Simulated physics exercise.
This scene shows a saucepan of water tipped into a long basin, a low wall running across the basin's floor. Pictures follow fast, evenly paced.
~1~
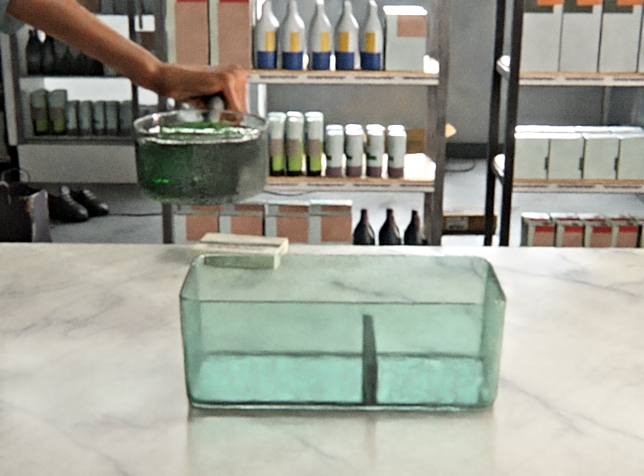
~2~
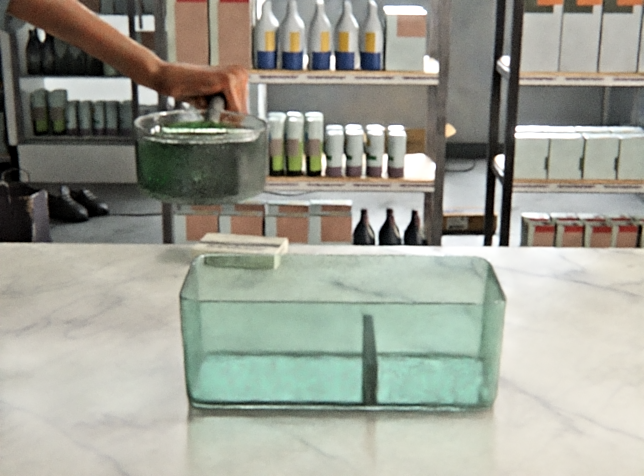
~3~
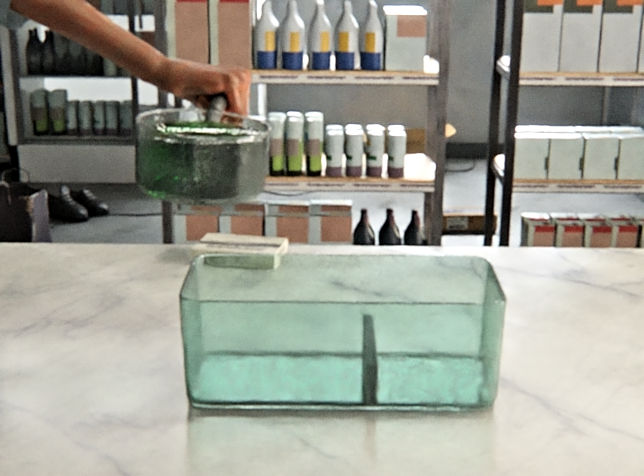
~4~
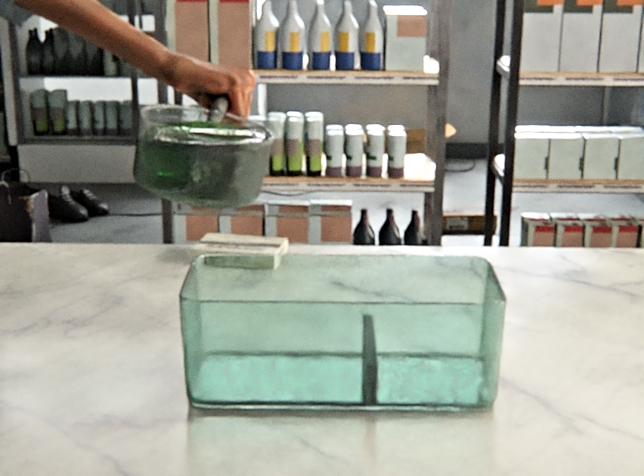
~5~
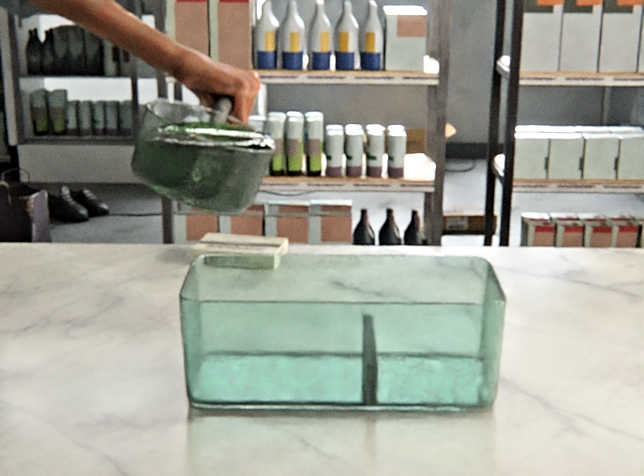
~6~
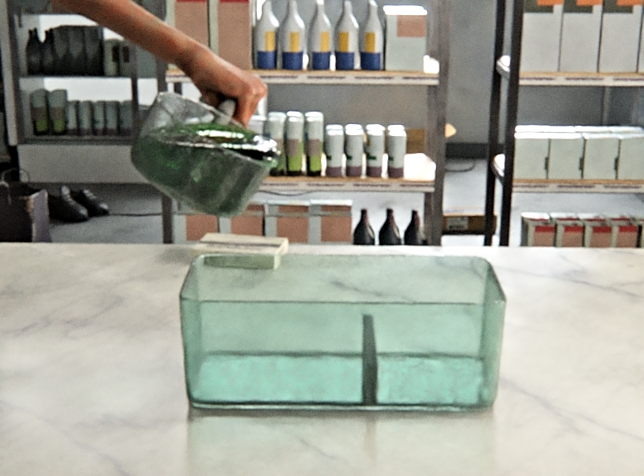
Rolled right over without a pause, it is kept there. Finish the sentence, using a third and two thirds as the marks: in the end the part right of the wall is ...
Less than a third of the whole.
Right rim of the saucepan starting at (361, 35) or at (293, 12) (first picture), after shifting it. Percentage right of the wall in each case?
First try: 85 percent; second try: 55 percent.
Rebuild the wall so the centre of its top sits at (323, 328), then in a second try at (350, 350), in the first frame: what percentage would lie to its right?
Record: Case 1 near 50 %, case 2 near 25 %.
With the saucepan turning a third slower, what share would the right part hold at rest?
Roughly 5 percent.
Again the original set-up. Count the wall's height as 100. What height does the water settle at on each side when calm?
Left side roughly 60, right side roughly 0.
A moment on, the saucepan is tipped on its side and 33 per cent is still to pour, 28 is left of the wall and 0 right of it.
Next, the saucepan is tipped on its side and 9 per cent is still to pour, 82 is left of the wall and 1 right of it.
Then the saucepan is tipped on its side and 2 per cent is still to pour, 91 is left of the wall and 4 right of it.
Later the saucepan is tipped on its side and 0 per cent is still to pour, 94 is left of the wall and 4 right of it.
Finally, 94 per cent lies left of the wall, 4 right of it and 1 outside.
